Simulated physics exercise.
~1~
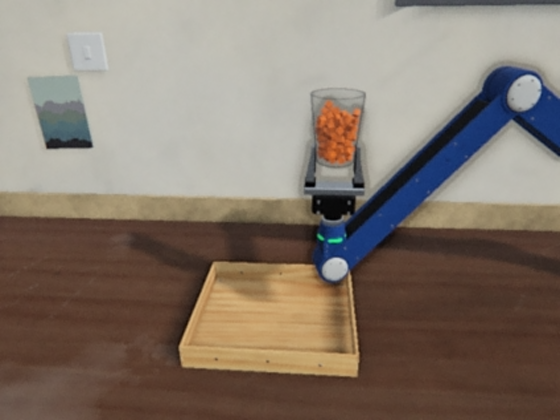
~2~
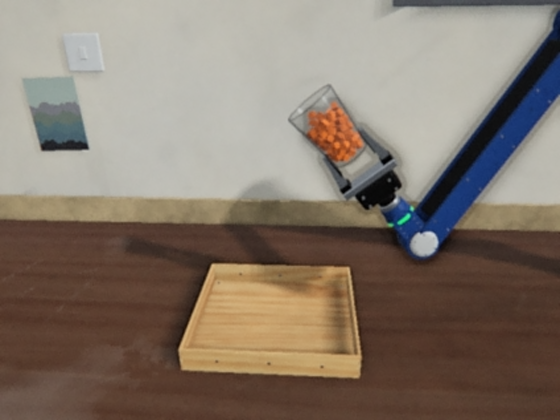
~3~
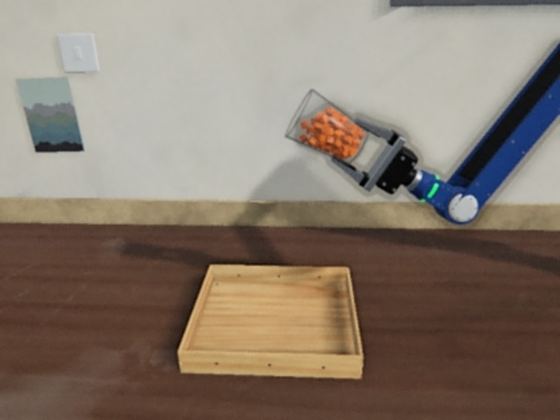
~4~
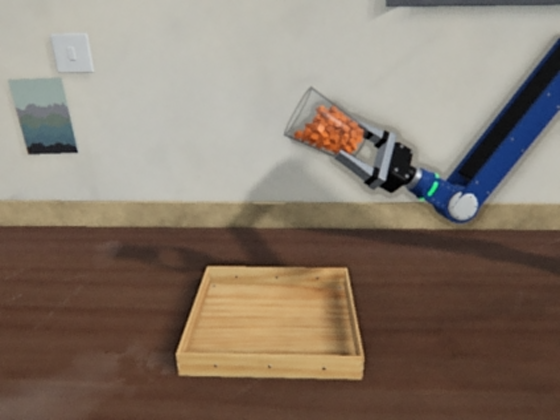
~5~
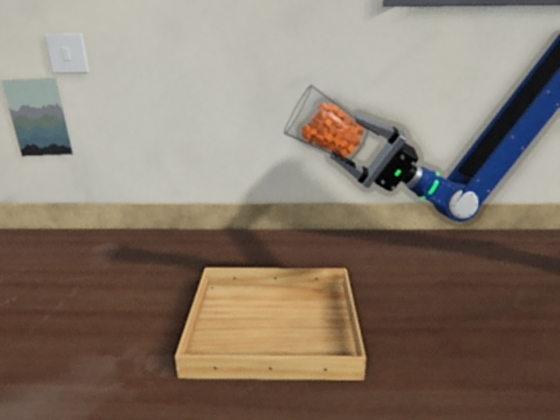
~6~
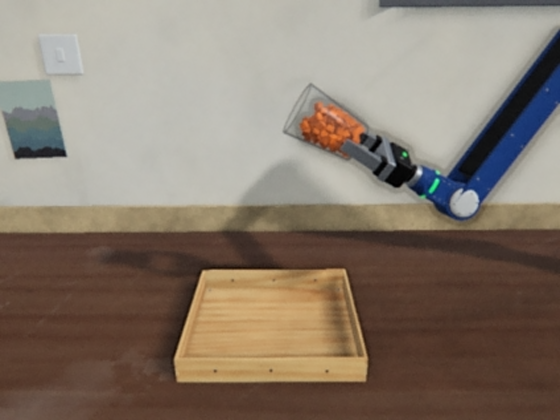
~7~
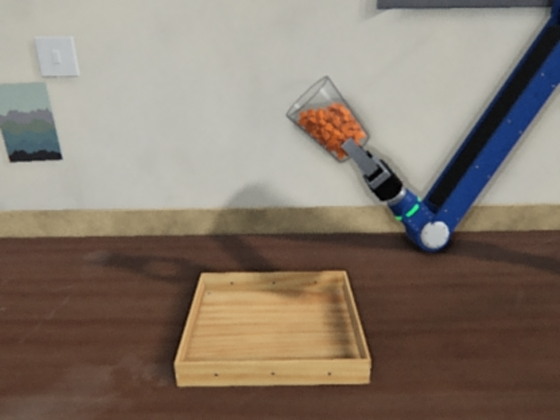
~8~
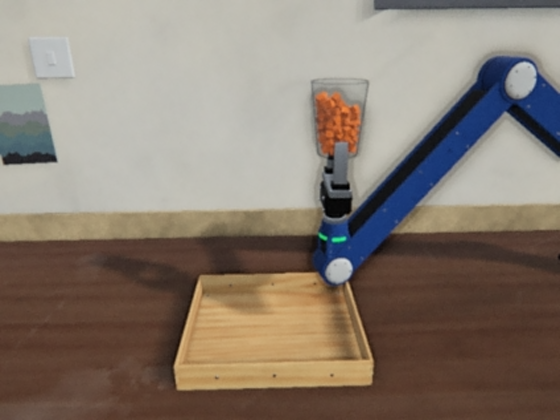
Blue robot arm tipping a clear cup of orange vegetable dice over a wooden tray, rolling it, then standing it upright still full.
